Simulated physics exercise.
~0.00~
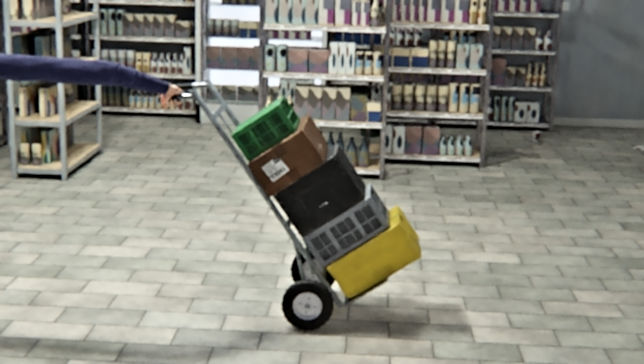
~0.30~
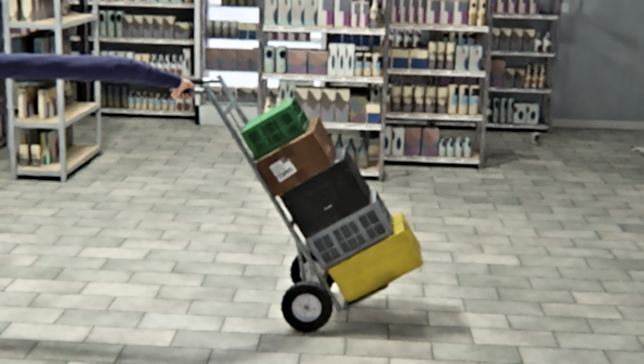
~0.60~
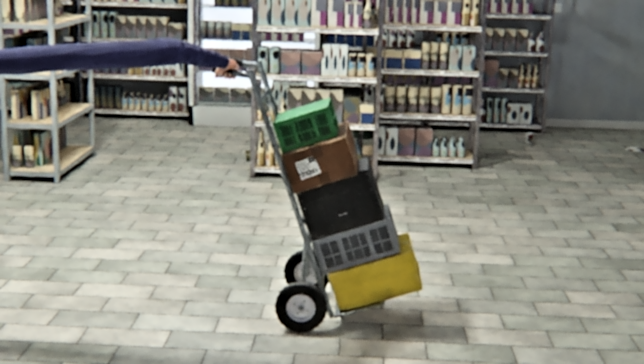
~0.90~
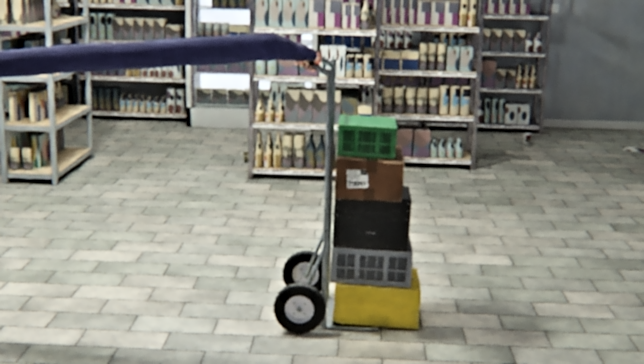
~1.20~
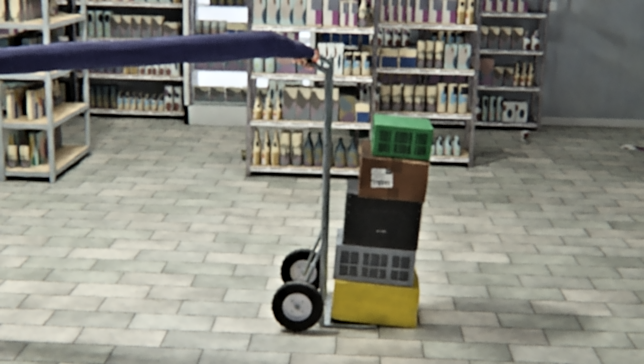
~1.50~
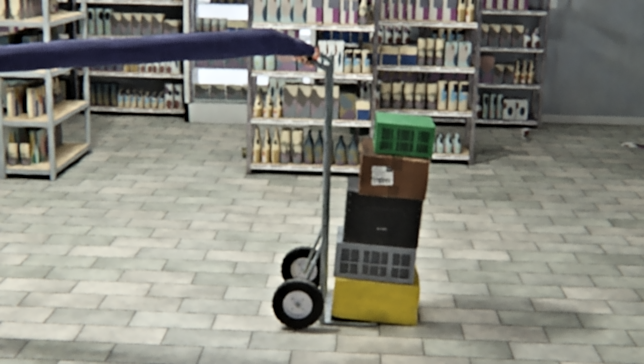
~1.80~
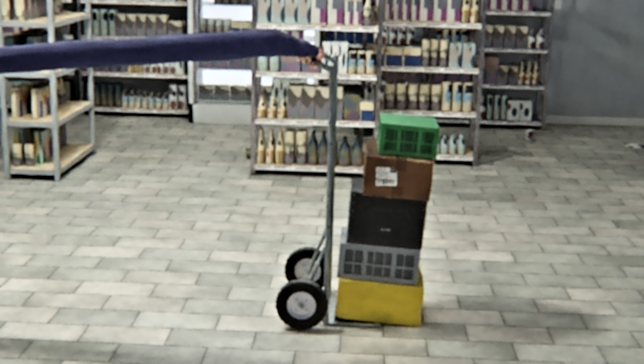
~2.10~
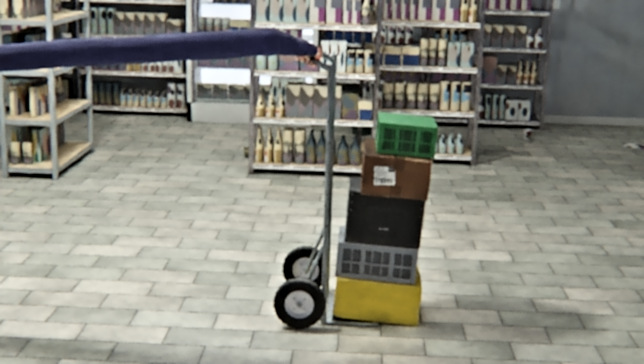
A leaning sack truck is tipped upright by hand, and its upper boxes slide right but stay stacked.
